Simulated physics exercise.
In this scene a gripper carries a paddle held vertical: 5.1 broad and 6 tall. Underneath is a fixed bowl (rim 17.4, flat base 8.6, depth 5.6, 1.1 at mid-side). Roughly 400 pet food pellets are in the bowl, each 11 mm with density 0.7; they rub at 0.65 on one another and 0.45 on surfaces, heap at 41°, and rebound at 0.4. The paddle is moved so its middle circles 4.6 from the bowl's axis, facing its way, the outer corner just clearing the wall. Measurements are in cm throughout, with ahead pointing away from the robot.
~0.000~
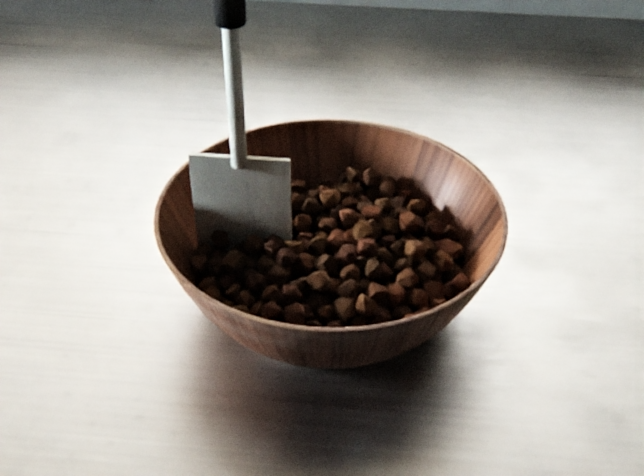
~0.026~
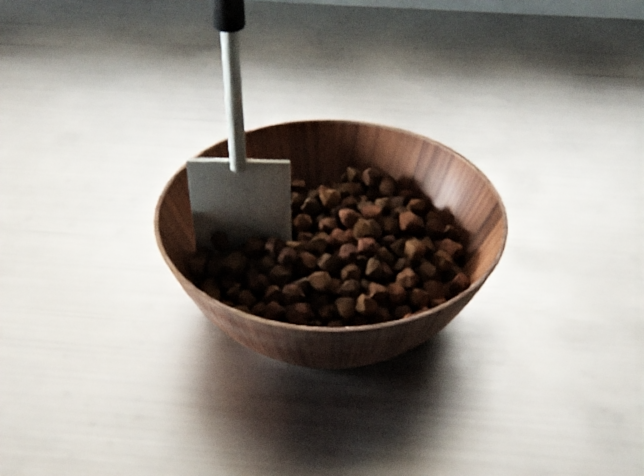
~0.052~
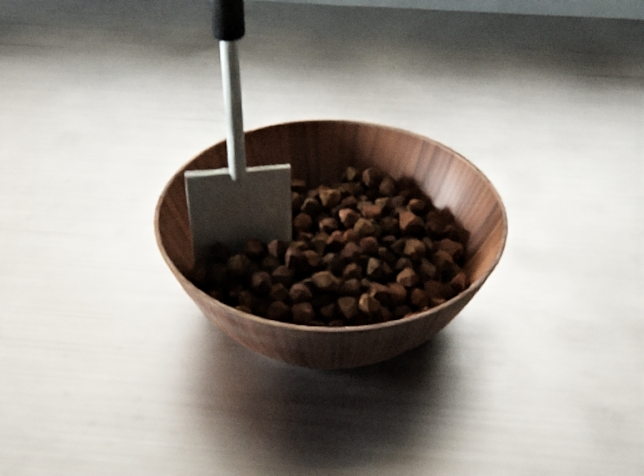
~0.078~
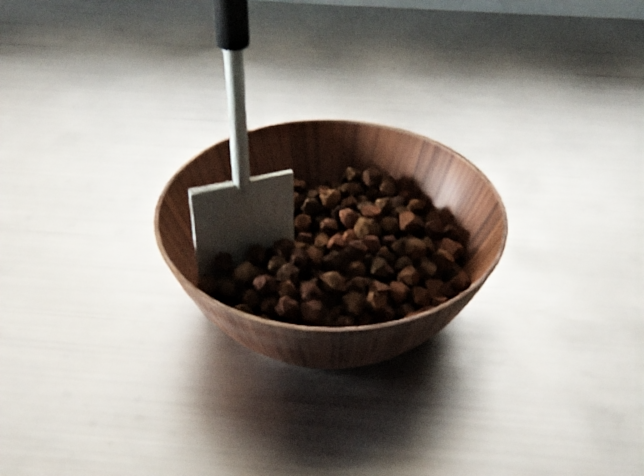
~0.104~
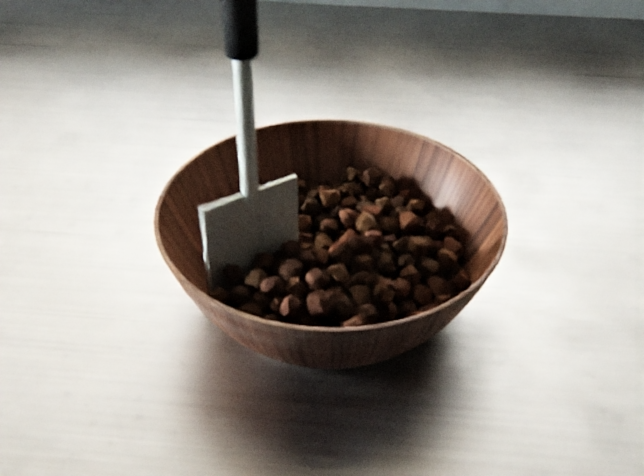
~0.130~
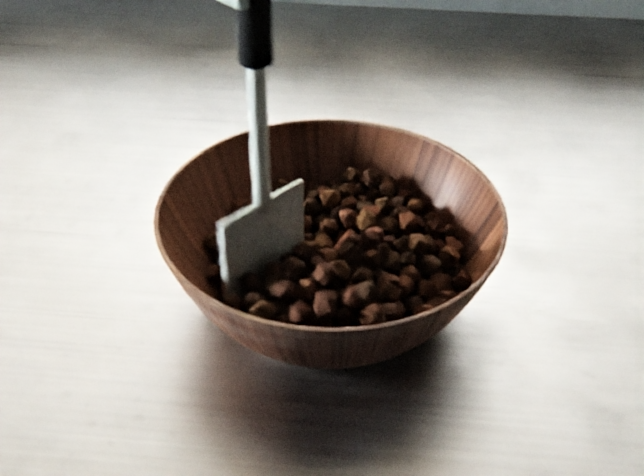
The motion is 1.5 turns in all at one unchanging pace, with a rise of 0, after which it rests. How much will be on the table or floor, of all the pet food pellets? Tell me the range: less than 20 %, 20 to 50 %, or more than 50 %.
It falls in the range 20 to 50 %.
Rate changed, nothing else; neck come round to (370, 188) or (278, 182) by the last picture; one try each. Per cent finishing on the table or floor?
Some 55 and 40 per cent respectively.
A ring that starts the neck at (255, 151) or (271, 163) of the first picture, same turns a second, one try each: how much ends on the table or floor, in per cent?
Around 35 per cent on the first try, around 20 per cent on the second.
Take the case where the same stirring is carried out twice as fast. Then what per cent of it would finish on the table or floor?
In that case, close to 55 in a hundred.
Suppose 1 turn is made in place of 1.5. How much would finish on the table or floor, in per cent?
Estimate: About 20 percent.
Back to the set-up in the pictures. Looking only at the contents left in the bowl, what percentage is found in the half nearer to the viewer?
Some 30 per cent.
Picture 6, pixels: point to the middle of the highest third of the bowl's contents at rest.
I'd say close to (404, 199).
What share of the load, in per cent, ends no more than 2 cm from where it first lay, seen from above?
5 %.
After 0.54 s, 243° round, highest piece 8 above the table; 365 in the bowl, 26 on the table or floor, 11 in flight or on the tool.
After 0.95 s, 75° round, highest piece 8 above the table; 298 in the bowl, 94 on the table or floor, 10 in flight or on the tool.
After 1.35 s, 180° round, highest piece 6 above the table; 270 in the bowl, 132 on the table or floor.
After 2.05 s, 180° round, highest piece 6 above the table; 270 in the bowl, 132 on the table or floor.
At rest, 270 in the bowl, 132 on the table or floor. That is 33 % on the table or floor.
